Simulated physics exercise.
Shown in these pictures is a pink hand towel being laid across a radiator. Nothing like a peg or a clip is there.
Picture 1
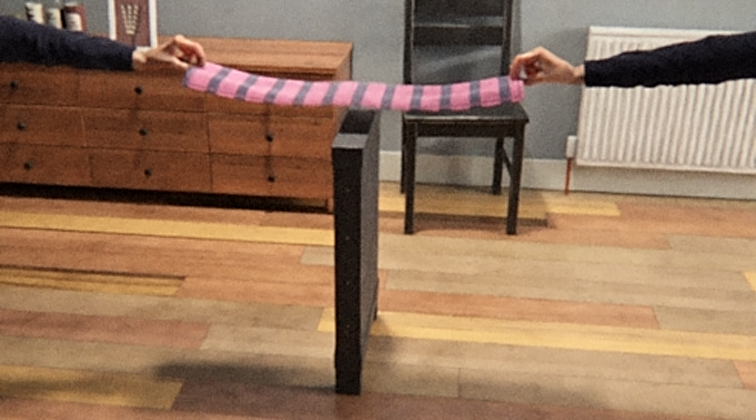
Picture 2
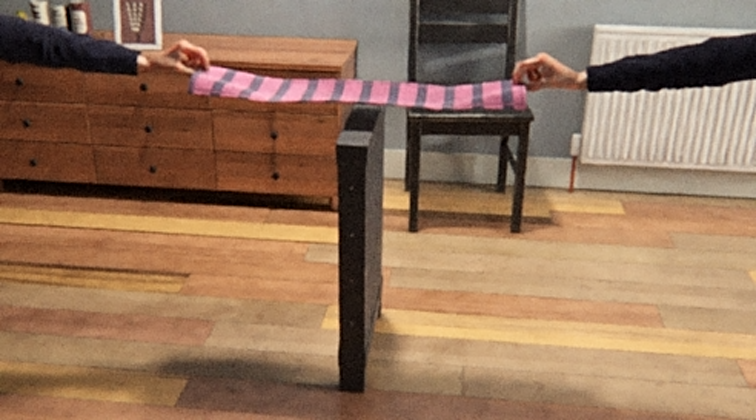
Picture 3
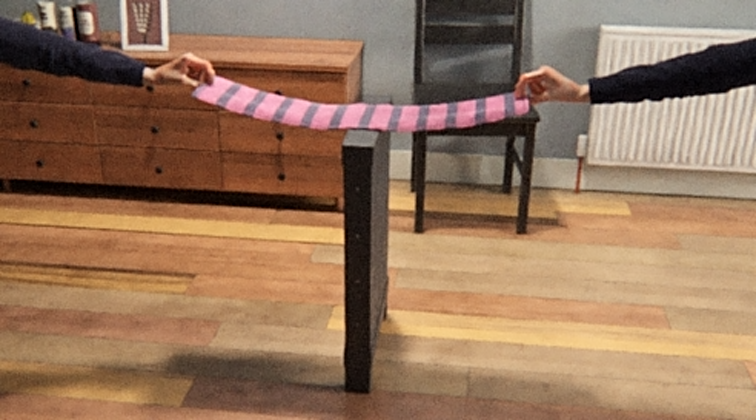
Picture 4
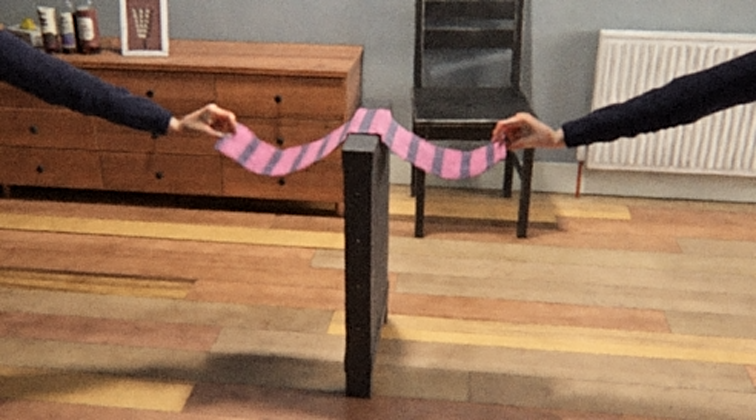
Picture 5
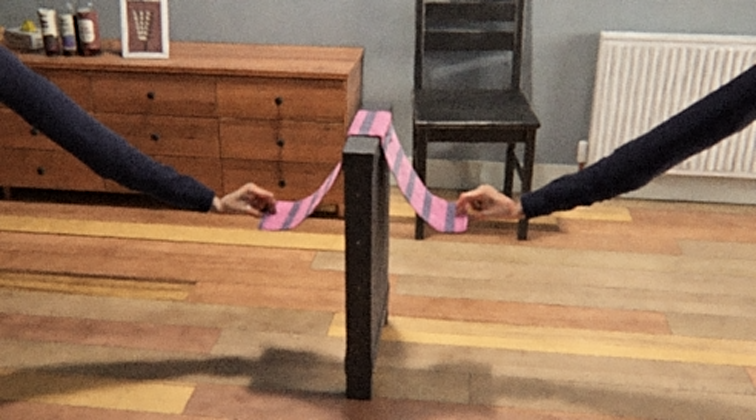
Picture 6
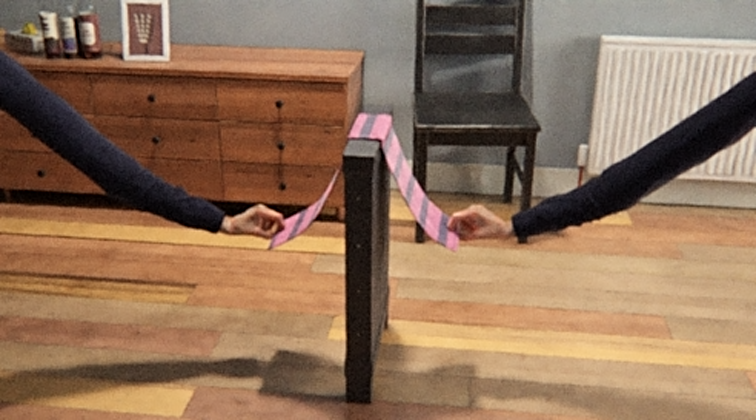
At the start, two hands hold a pink and grey striped cloth stretched by its ends above a narrow, dark upright panel. The hands lower it until its middle rests across the top, then move down and inward, still holding the ends, as the cloth drapes down both sides.
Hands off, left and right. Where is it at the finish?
Still on top.
Then, 0.22 s past the final frame, hand towel hanging on both sides, left end near (308, 257), right end near (424, 252).
Then, 0.32 s past the final frame, hand towel hanging on both sides, left end near (342, 265), right end near (386, 256).
When it is over, hand towel hanging on both sides, left end near (355, 267), right end near (384, 256). The pink hand towel hangs there.
